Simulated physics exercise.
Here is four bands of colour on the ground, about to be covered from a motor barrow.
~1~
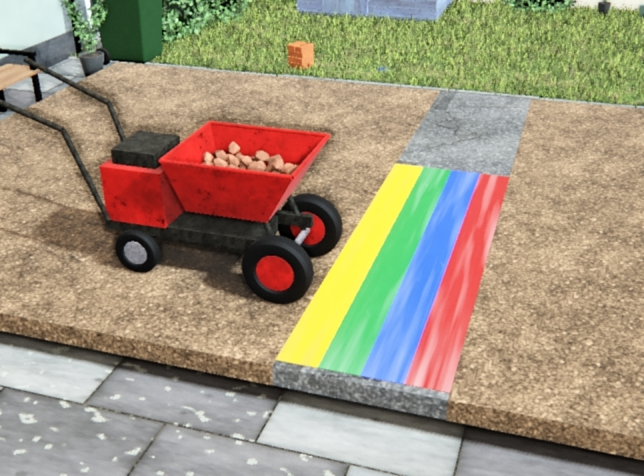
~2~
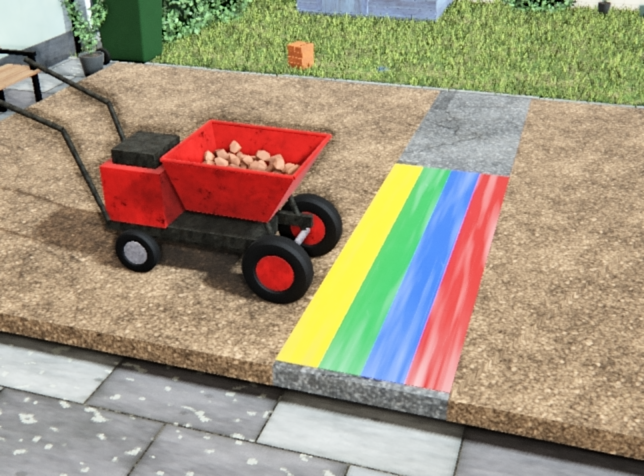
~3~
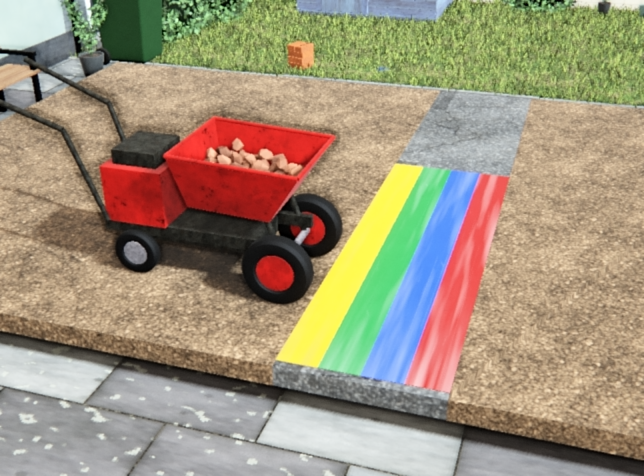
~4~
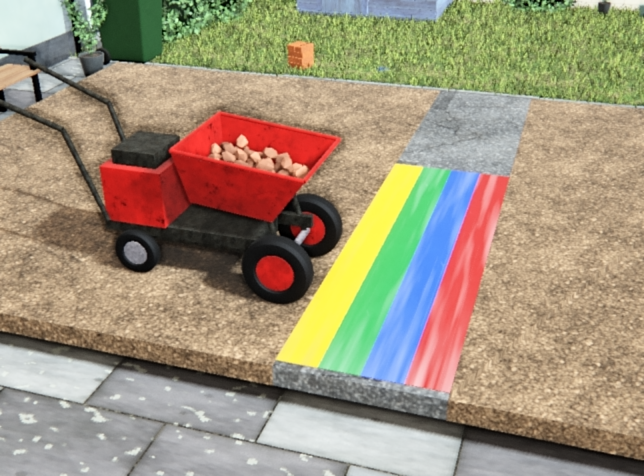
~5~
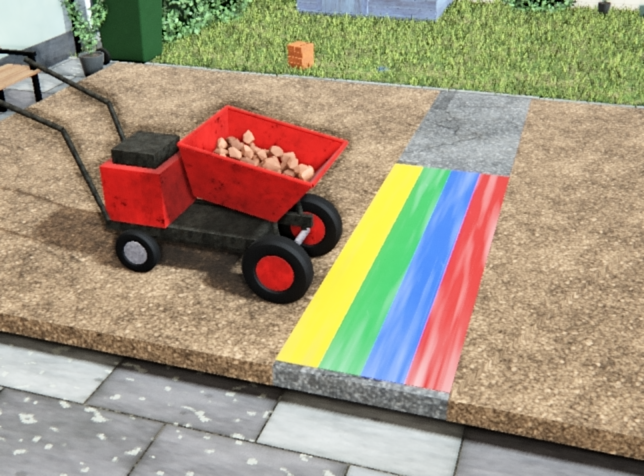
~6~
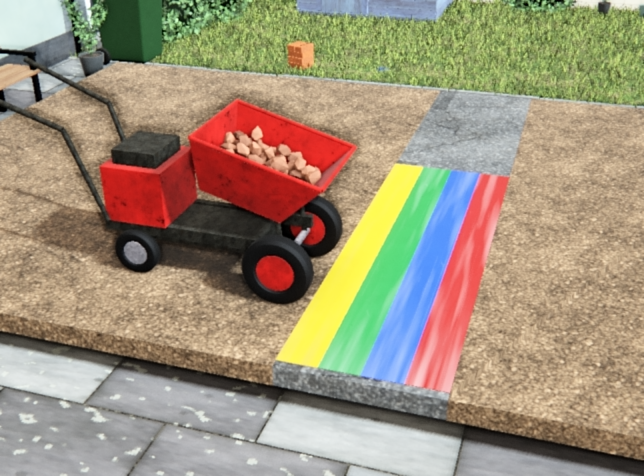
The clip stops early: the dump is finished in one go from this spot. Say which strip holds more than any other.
The blue one gets the largest share.
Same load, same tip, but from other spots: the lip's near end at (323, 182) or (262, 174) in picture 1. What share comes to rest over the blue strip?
About 20 and 30 per cent.
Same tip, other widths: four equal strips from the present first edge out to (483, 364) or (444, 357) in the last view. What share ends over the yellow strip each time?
Roughly 0 per cent, and 0 per cent.
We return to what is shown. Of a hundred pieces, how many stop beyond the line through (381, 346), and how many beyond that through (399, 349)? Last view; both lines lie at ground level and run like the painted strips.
In turn 80 and 60 in a hundred.
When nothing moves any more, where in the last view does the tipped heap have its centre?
Near (432, 295).
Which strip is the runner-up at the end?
In second place: The strip in red.
Soon after the last picture, skip tipped steeply; all in the skip.
A little later, skip tipped right over; most in the skip; a small part over the blue strip; a stray few over the red strip.
Later still, skip tipped right over; about a quarter in the skip; a stray few over the green strip; about a third over the blue strip; about a quarter over the red strip; a small part off the paint.
By the end, skip tipped right over; a small part in the skip; none over the yellow strip; a small part over the green strip; about a third over the blue strip; about a quarter over the red strip; a small part off the paint.
